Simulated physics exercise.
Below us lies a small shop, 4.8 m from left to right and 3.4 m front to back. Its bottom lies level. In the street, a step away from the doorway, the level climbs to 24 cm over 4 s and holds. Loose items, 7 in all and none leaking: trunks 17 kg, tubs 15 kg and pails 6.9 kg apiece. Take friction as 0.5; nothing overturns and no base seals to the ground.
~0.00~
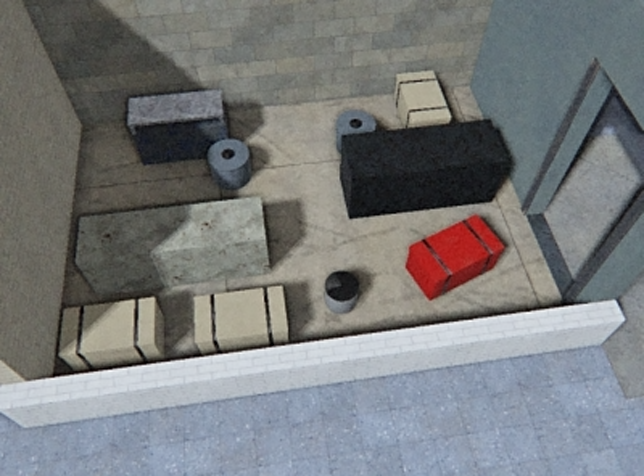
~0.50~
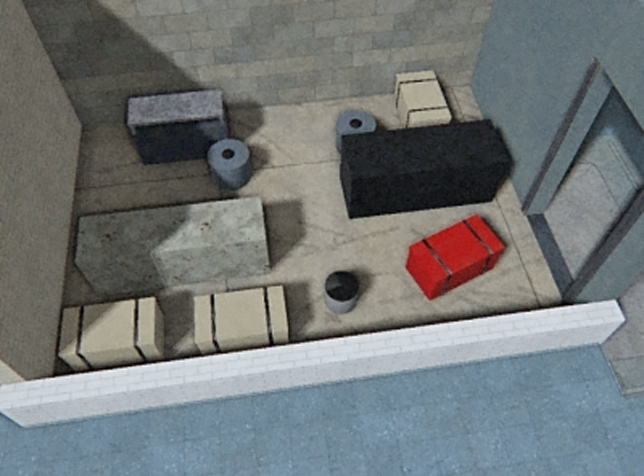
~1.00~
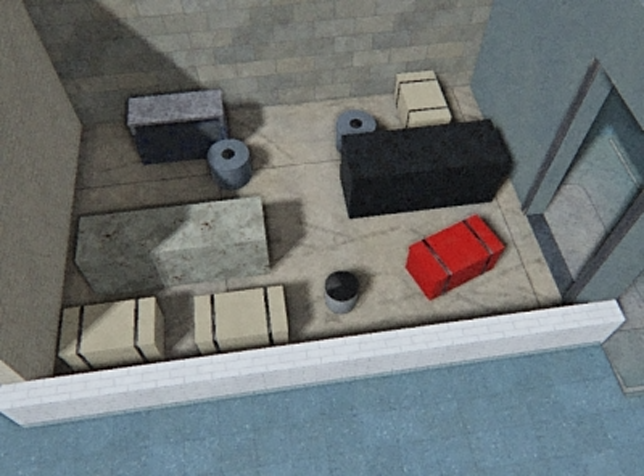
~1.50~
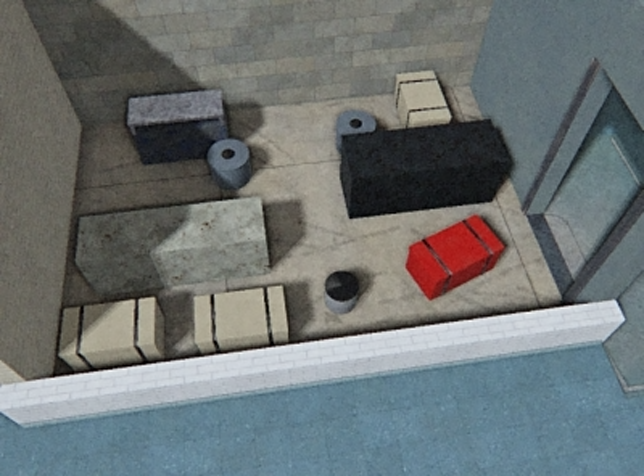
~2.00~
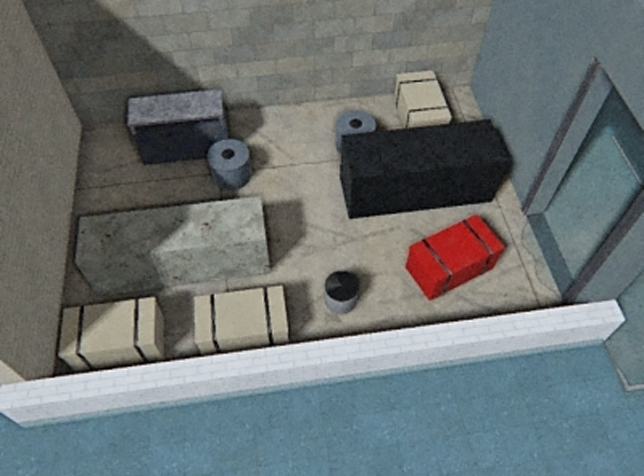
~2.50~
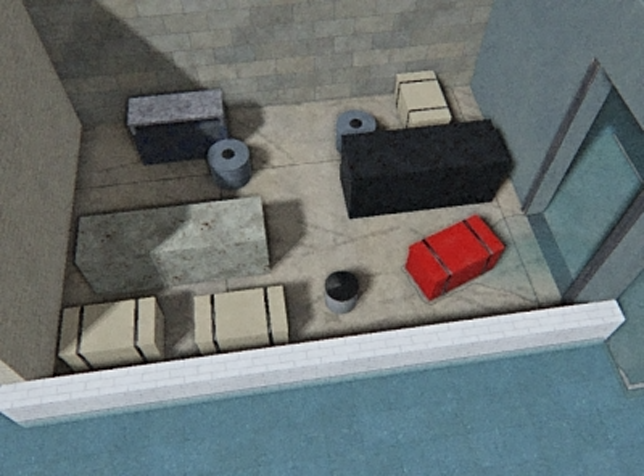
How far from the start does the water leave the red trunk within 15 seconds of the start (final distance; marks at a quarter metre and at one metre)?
The red trunk ends far away.
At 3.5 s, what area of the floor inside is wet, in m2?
Roughly 2.0 m2.
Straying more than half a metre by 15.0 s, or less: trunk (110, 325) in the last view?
Answer: Under.
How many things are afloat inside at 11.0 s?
I count 4.
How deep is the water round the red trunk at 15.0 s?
About 15 cm.
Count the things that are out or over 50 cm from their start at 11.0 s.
2 of them.
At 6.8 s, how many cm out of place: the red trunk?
Roughly 200 cm by then.
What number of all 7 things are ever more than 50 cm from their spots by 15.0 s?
6 of them.
After 3.5 s the red trunk is near (433, 249), 0.2 m from its start, aground; 0 afloat.
After 6.8 s the red trunk is near (281, 185), 1.9 m from its start, aground; 3 afloat.
After 11.0 s the red trunk is near (322, 104), 2.3 m from its start, afloat; 4 afloat.
After 15.0 s the red trunk is near (413, 84), 2.2 m from its start, afloat; 7 afloat.
